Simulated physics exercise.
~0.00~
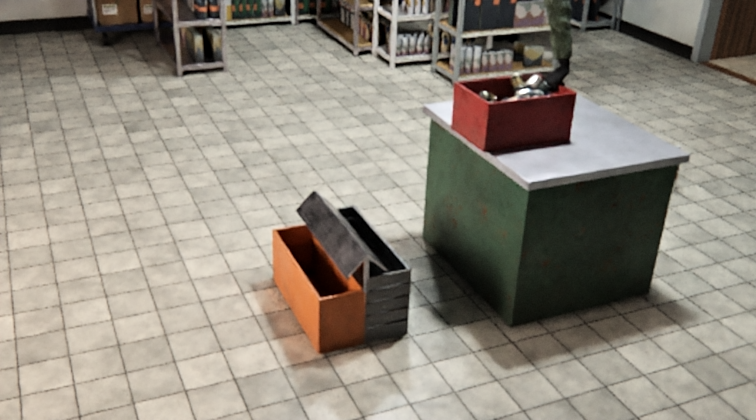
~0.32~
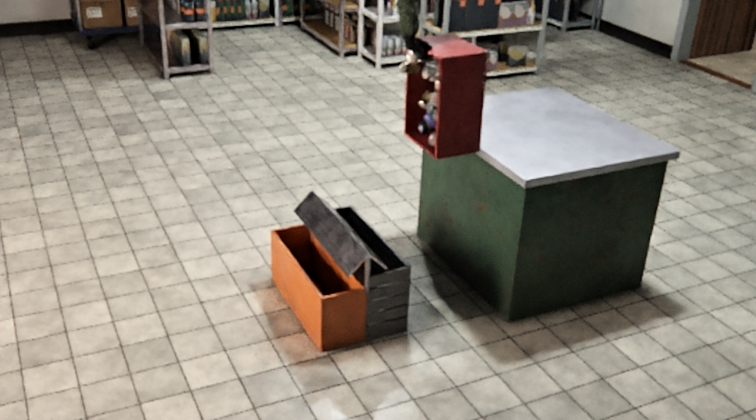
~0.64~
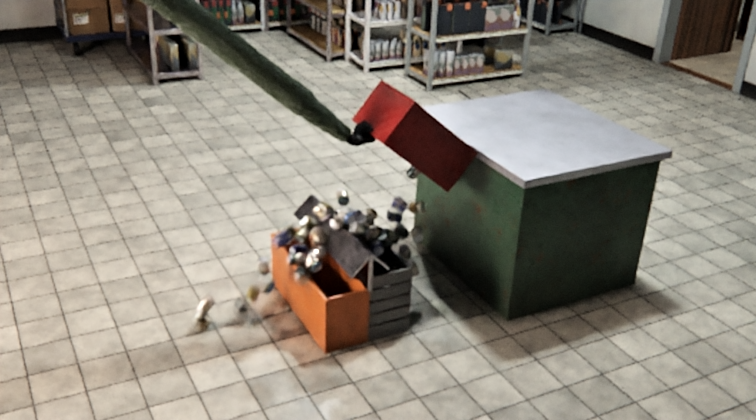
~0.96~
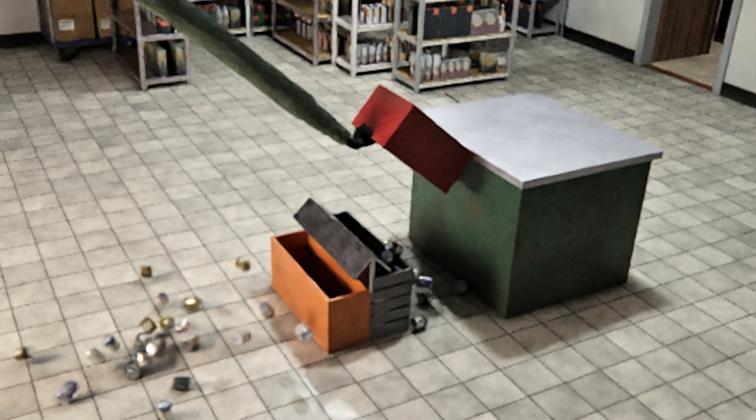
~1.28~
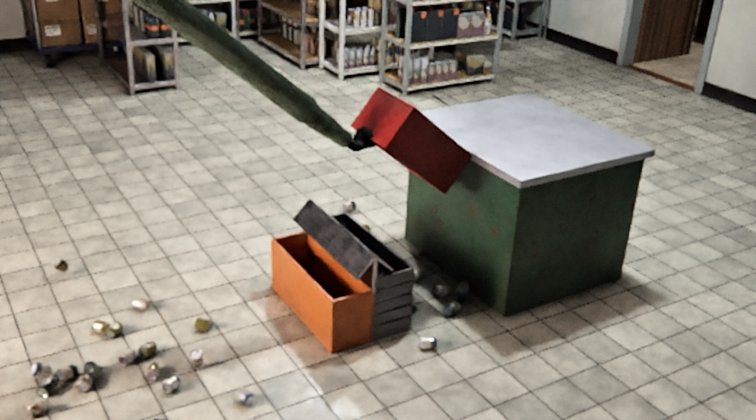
To begin with, a red tote filled with small cans sits on a green bench with a pale top, while a grey bin and an orange bin stand empty on the tiled floor below, a sloped splitter above them. A dark green arm tips the tote toward the bins. As it turns further, the cans spill out in a heap over the splitter and scatter. Many bounce and roll left past the orange bin, while others drop between the grey bin and the bench. Finally, the tote hangs tilted, still held by the arm, with cans strewn across the floor.
